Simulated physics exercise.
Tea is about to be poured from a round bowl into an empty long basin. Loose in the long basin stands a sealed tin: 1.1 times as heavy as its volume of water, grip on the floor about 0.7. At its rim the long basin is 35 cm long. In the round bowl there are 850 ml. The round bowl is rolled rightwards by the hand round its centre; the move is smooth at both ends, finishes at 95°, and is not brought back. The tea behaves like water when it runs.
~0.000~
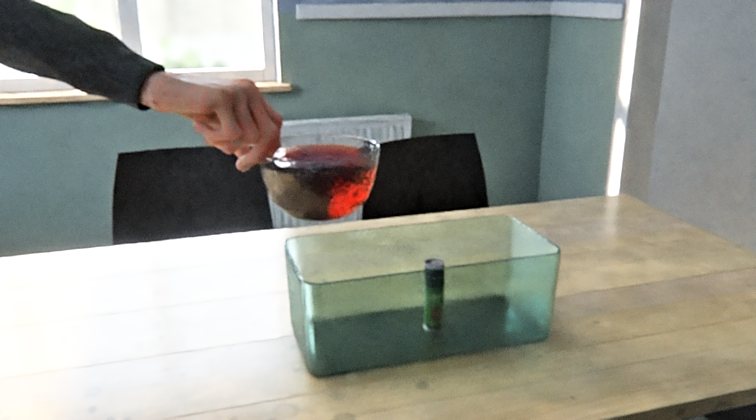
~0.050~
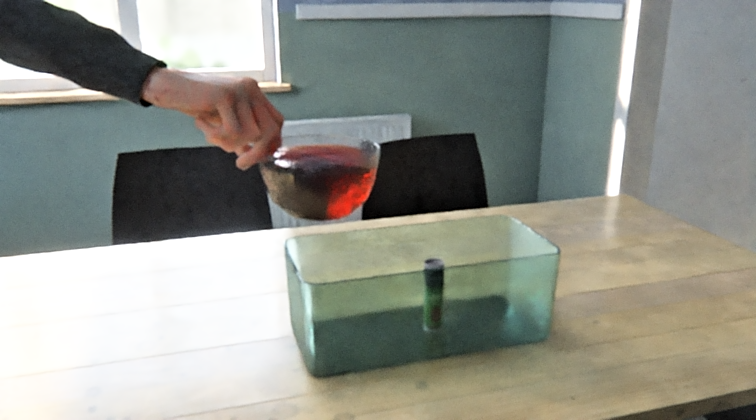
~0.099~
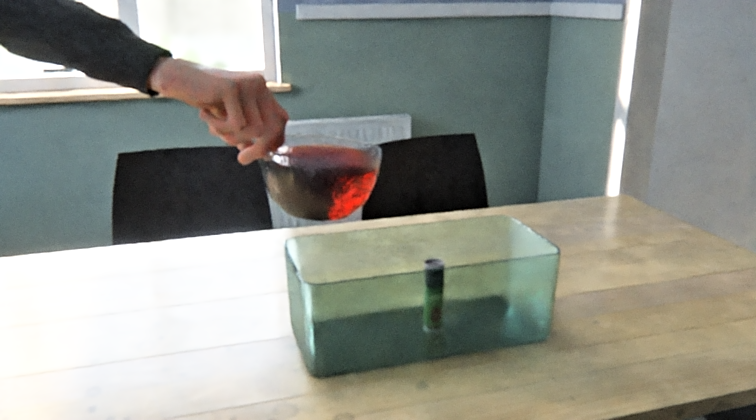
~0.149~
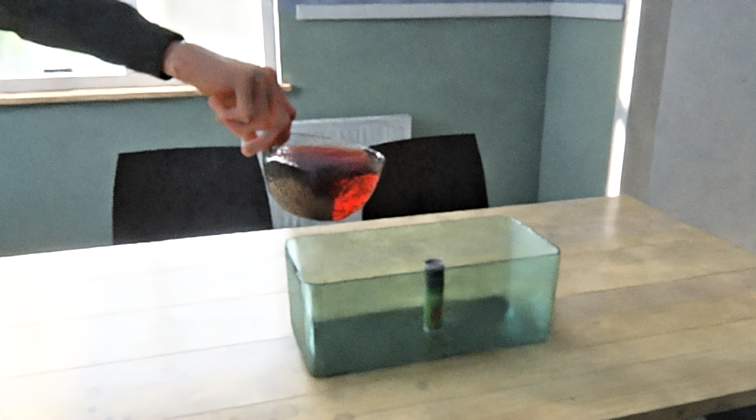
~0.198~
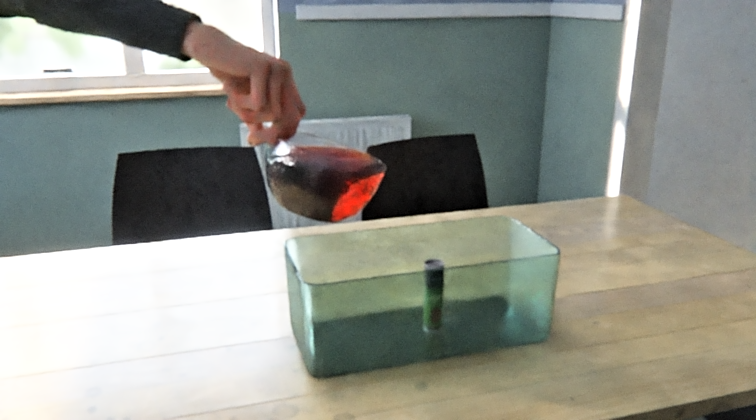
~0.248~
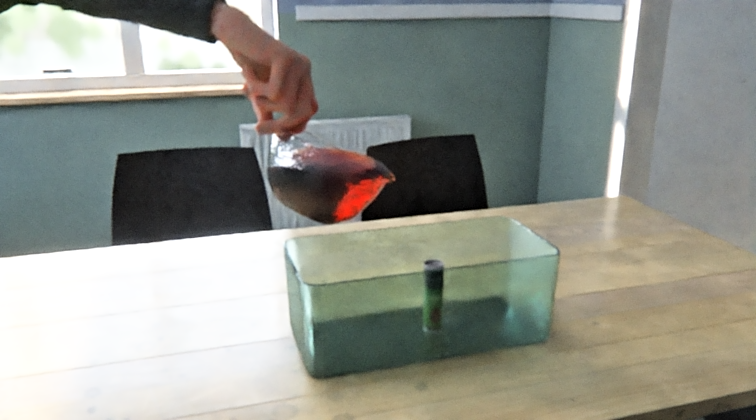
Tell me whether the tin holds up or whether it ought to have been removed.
It gets tipped over.
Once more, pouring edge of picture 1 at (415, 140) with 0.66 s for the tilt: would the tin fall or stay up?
Then it stays up.
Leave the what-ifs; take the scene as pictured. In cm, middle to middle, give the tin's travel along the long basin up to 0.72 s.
The tin is about 2 cm from where it started.
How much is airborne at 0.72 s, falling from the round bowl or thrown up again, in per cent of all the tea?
Near 4 percent.
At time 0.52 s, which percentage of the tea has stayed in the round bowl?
Around 30 percent.
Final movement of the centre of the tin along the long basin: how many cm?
Shift of tin centre: Approx. 8.0 cm.
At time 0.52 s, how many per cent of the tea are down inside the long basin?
Roughly 40 per cent.
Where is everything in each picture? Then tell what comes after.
Tilt 0°; pouring edge (377, 145); surface from (261, 160) to (373, 152); the long basin's rim runs from (293, 262) to (535, 233); the tin's top is at (434, 265), in the first picture.
Tilt 1°; pouring edge (377, 146); surface from (261, 160) to (373, 153), in the second picture.
Tilt 5°; pouring edge (379, 150); surface from (262, 158) to (375, 154), in the third picture.
Tilt 11°; pouring edge (381, 157); surface from (265, 158) to (377, 157), in the fourth picture.
Tilt 20°; pouring edge (383, 166); surface from (268, 159) to (382, 160); 1 per cent is over the edge, in the fifth picture.
Tilt 29°; pouring edge (383, 177); surface from (269, 163) to (382, 170); 5 per cent is over the edge, in the sixth picture.
After 0.52 s the tilt is 85° and 30 per cent is still to pour; the tin stands where it began.
After 0.72 s the tilt is 95° and 4 per cent is still to pour; the tin leans 5°.
After 0.93 s the tilt is 95° and 0 per cent is still to pour; the tin leans 32°.
After 1.16 s the tilt is 95° and 0 per cent is still to pour; the tin lies on its side.
In the end the tin lies on its side.
